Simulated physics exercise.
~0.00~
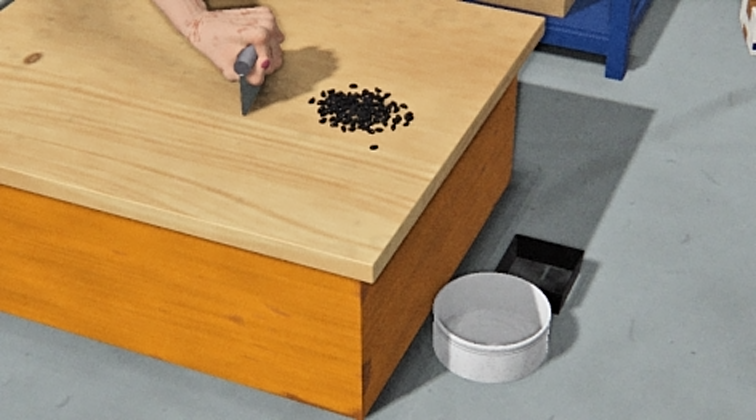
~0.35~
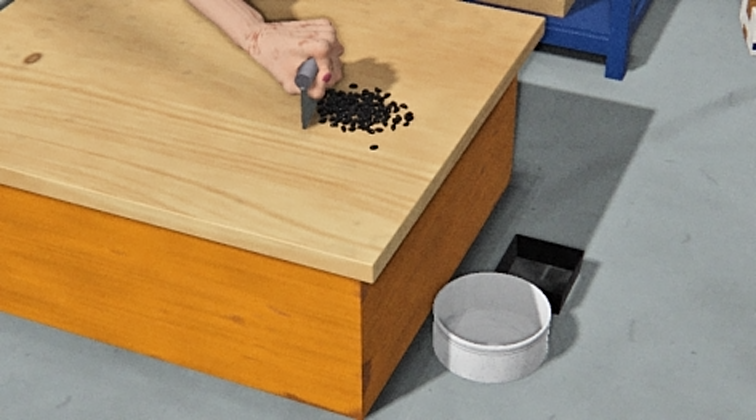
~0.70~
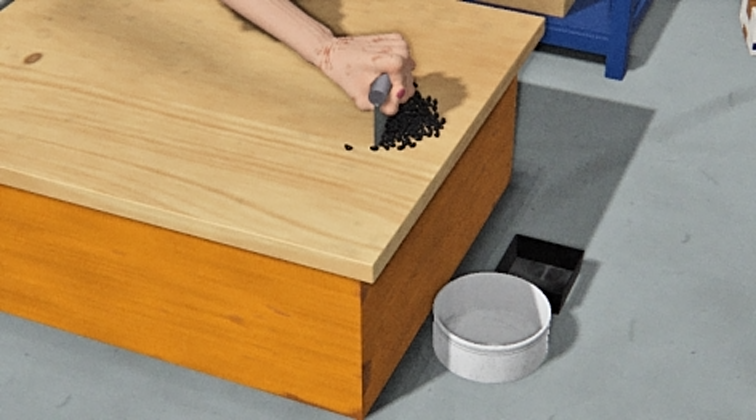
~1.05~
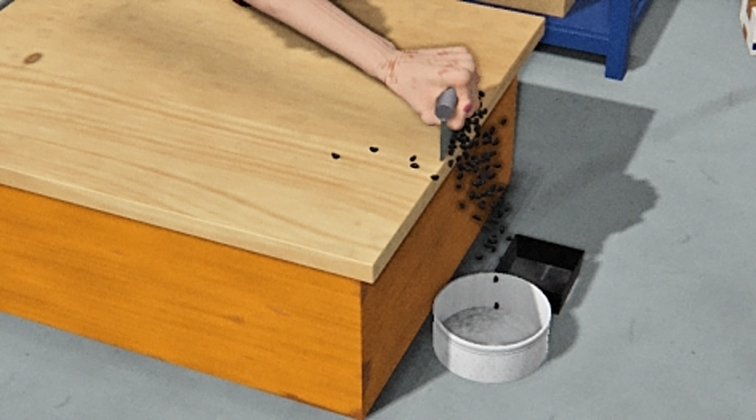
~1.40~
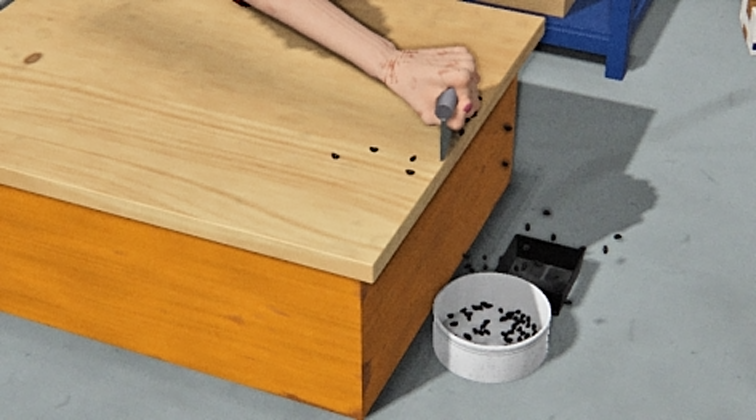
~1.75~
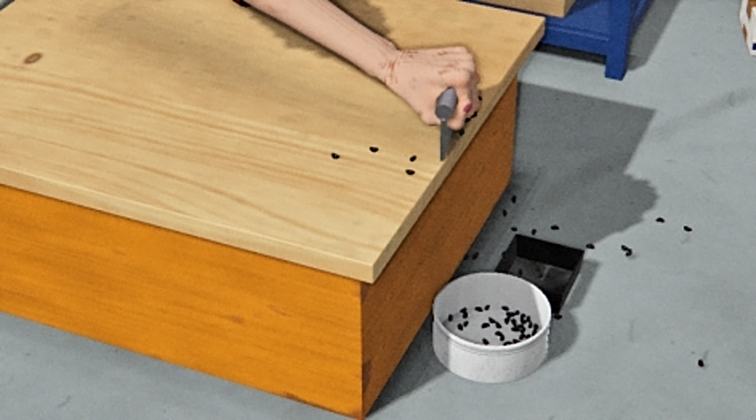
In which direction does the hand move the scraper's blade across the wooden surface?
The blade moves to the right, toward the edge of the wooden surface.
